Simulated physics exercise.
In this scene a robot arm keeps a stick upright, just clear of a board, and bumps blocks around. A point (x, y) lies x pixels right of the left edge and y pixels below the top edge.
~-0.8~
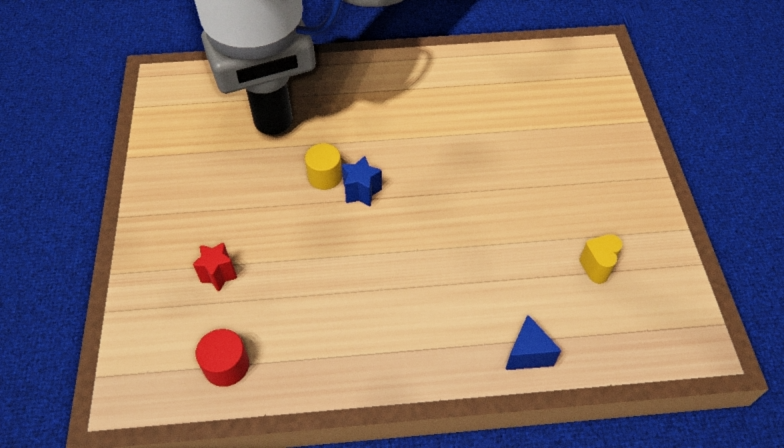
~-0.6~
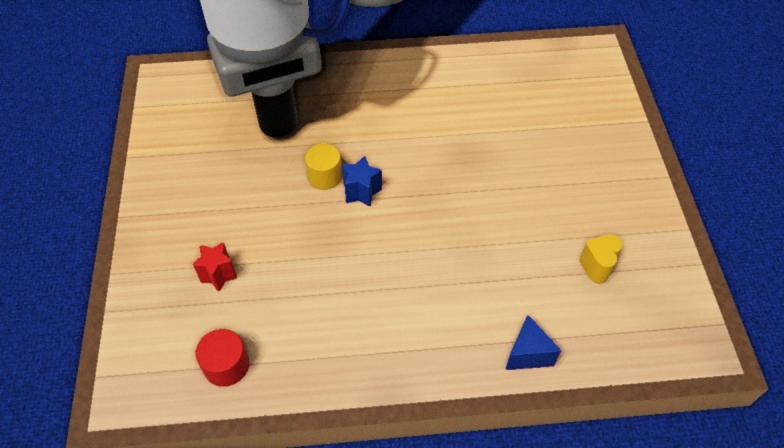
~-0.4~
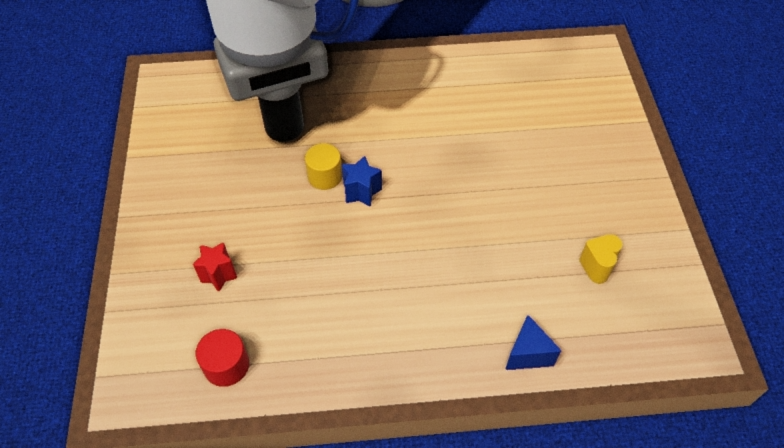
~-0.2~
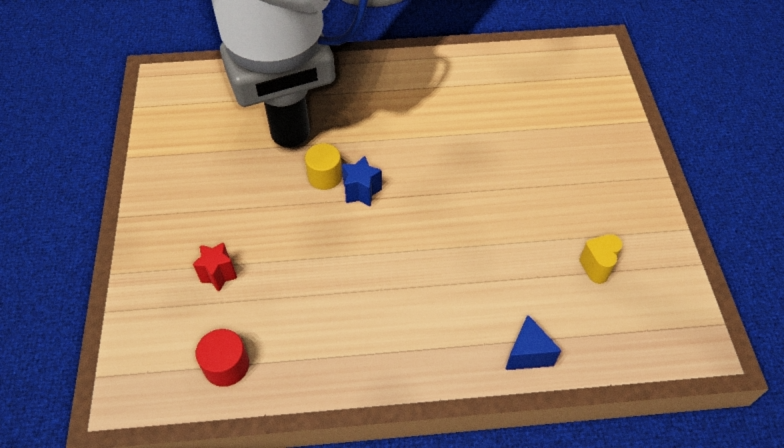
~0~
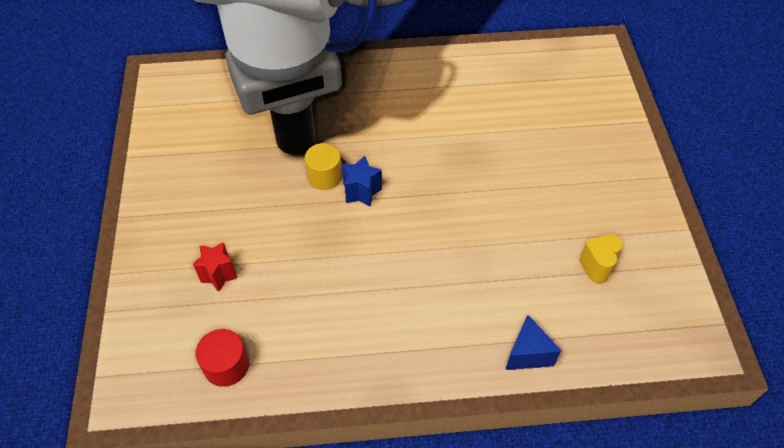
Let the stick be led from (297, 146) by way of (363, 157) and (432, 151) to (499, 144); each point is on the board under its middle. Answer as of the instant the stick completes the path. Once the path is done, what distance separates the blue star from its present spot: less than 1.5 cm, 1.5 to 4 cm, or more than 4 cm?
Short of 1.5 cm.
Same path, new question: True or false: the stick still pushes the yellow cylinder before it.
False
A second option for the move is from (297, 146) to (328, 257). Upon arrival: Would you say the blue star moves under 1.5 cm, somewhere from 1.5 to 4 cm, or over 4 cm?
Between 1.5 and 4 cm.
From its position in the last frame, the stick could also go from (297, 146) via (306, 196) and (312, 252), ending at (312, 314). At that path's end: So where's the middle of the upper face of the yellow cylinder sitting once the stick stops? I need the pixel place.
I'd place it at (345, 182), taking the centre of its top.
What follows on the original path. One third of the way, stick (364, 152); yellow cylinder (332, 165); blue star (364, 177), turned 30° anticlockwise.
Two thirds of the way, stick (433, 146); yellow cylinder (332, 165); blue star (364, 177), turned 30° anticlockwise.
At the end, stick (500, 139); yellow cylinder (332, 165); blue star (364, 177), turned 30° anticlockwise.
